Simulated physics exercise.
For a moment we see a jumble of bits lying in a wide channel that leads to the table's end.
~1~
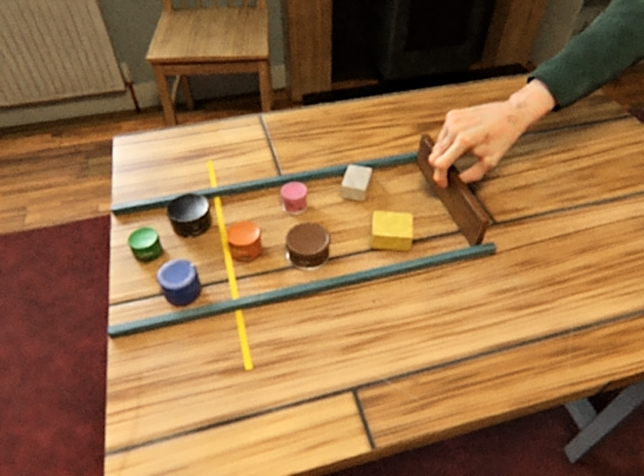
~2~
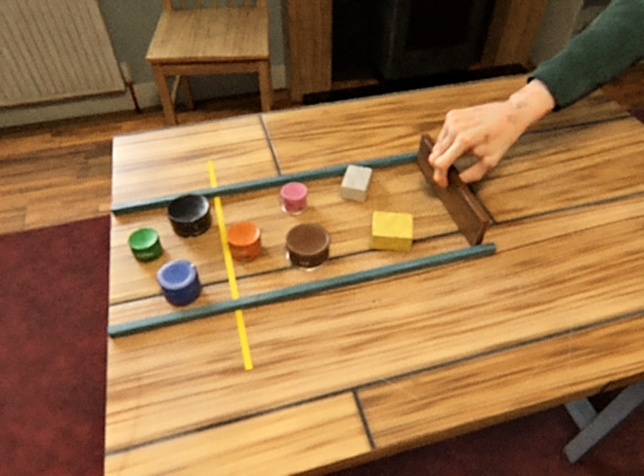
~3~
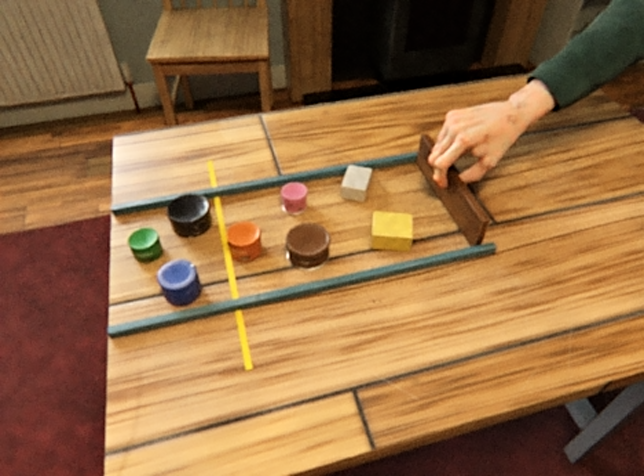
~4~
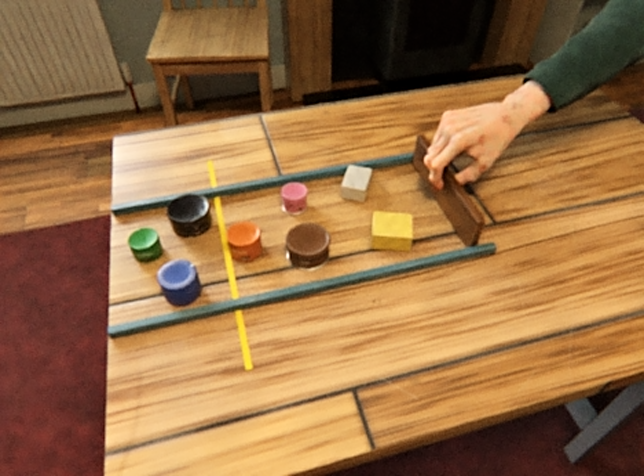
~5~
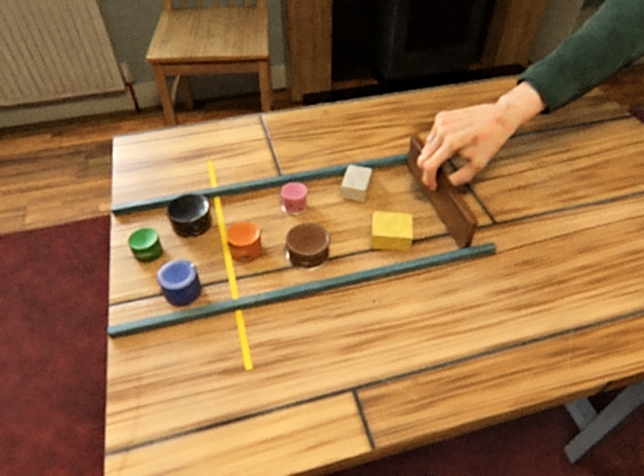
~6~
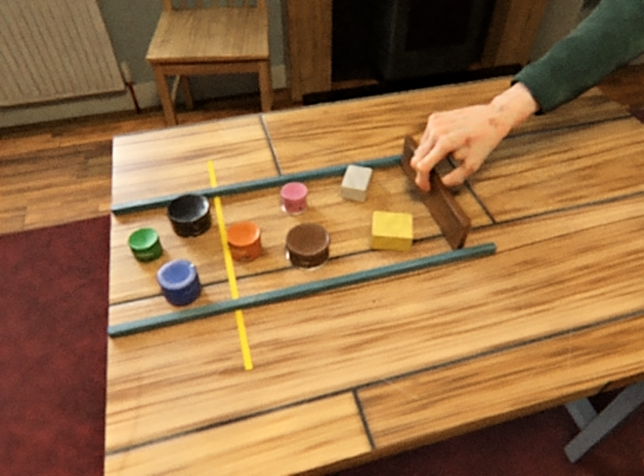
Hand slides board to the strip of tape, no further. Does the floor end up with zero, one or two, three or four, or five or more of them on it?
Tally: Nothing.
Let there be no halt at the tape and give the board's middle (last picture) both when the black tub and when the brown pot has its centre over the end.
I'd put it close to (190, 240), and close to (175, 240) for the other one.
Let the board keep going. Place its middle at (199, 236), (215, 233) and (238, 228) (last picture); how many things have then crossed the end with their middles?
Over the end: 1, 0, 0.
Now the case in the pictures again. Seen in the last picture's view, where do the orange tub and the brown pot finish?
In the last picture the orange tub sits around (208, 239) and the brown pot around (165, 278).
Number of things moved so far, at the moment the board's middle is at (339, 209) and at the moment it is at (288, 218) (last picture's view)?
The number moved is 4 and then 5.
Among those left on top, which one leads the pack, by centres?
Result - the blue lid.
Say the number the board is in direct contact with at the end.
All in all, 3.
Soon after, none off yet; green tub at rest near (146, 245); blue lid at rest near (180, 283); black tub at rest near (190, 216).
In the end, the number that fall off is zero.
